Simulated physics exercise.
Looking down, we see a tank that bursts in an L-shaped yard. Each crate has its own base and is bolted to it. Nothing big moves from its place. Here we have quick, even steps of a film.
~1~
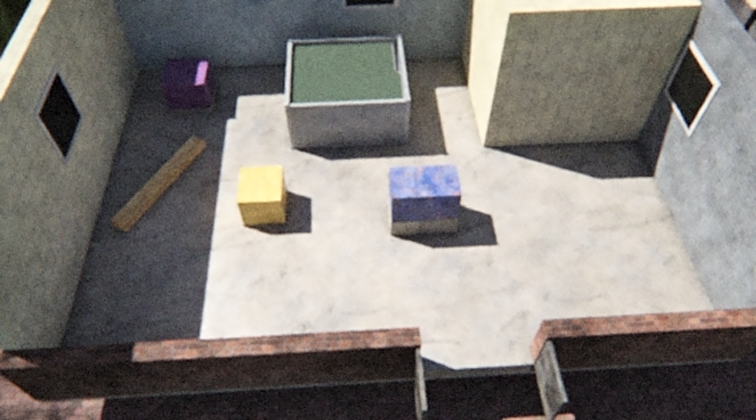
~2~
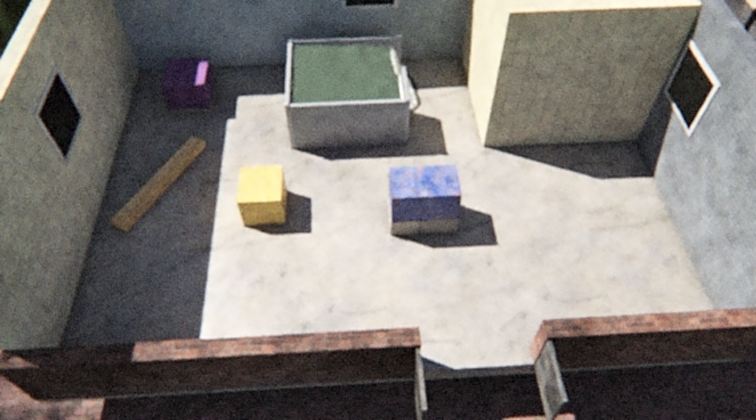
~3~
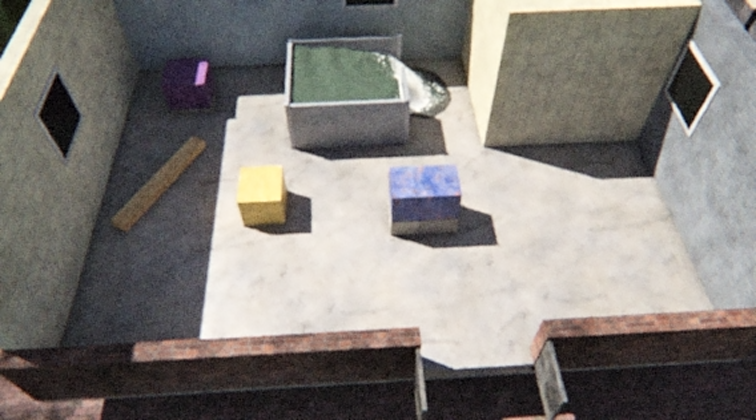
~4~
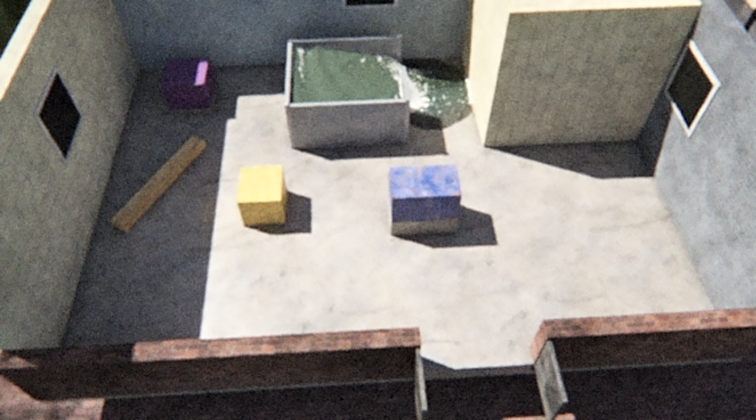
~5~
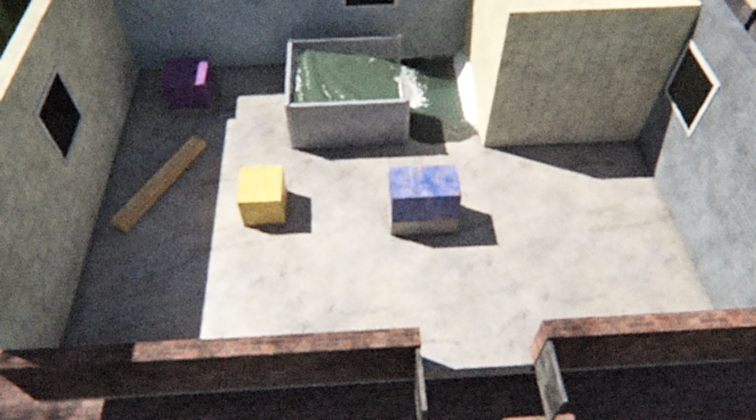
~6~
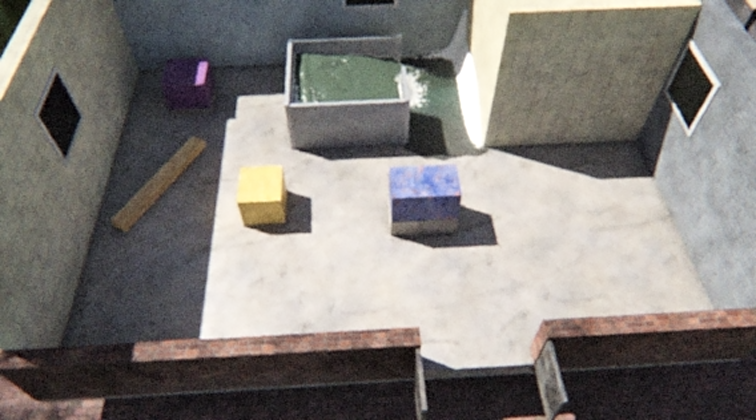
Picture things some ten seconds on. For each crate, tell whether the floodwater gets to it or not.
One by one: The yellow crate is within reach of the water; the blue crate is out of reach of the water; the purple crate is within reach of the water.
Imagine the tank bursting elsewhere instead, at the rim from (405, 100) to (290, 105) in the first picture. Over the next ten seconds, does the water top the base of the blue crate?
The blue crate is reached.
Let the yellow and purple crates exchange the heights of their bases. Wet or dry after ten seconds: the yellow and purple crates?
The yellow crate is overtopped and the purple crate is overtopped.
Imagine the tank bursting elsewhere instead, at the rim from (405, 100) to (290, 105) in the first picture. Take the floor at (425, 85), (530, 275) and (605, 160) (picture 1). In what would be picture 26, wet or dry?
So it's nothing at the first, liquid at the second and liquid at the third.
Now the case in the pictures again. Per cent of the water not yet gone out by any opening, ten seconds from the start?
Estimate: Some 88 %.
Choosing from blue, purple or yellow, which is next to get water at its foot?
Answer: The one in blue.
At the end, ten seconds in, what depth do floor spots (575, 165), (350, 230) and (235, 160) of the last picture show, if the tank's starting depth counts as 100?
Going place by place: 4 %, 2 % and 6 %.
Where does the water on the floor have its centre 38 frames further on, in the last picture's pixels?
I'd put it at around (353, 154).
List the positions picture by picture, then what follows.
In the first frame, the tank at (346, 73) is whole and still.
In the second frame, water pours out at (399, 82) and has run to a hidden place.
In the third frame, water pours out at (399, 82) and has run to (446, 101).
In the fourth frame, the front is at (463, 76), out from the gap at (399, 83).
In the fifth frame, water pours out at (399, 83) and has run to (476, 130).
In the sixth frame, the front is at (480, 150), out from the gap at (399, 83).
A moment on, water covers 10 % of the floor; the yellow crate not reached, the blue crate water round its plinth, the purple crate not reached.
Next, water covers 25 % of the floor; the yellow crate not reached, the blue crate water round its plinth, the purple crate not reached.
Then, water covers 45 % of the floor; the yellow crate water round its plinth, the blue crate water round its plinth, the purple crate water round its plinth.
Later, water covers 75 % of the floor; the yellow crate water round its plinth, the blue crate water round its plinth, the purple crate water round its plinth.
In the end, water covers 95 % of the floor; the yellow crate was topped, the blue crate stayed above the water, the purple crate was topped.
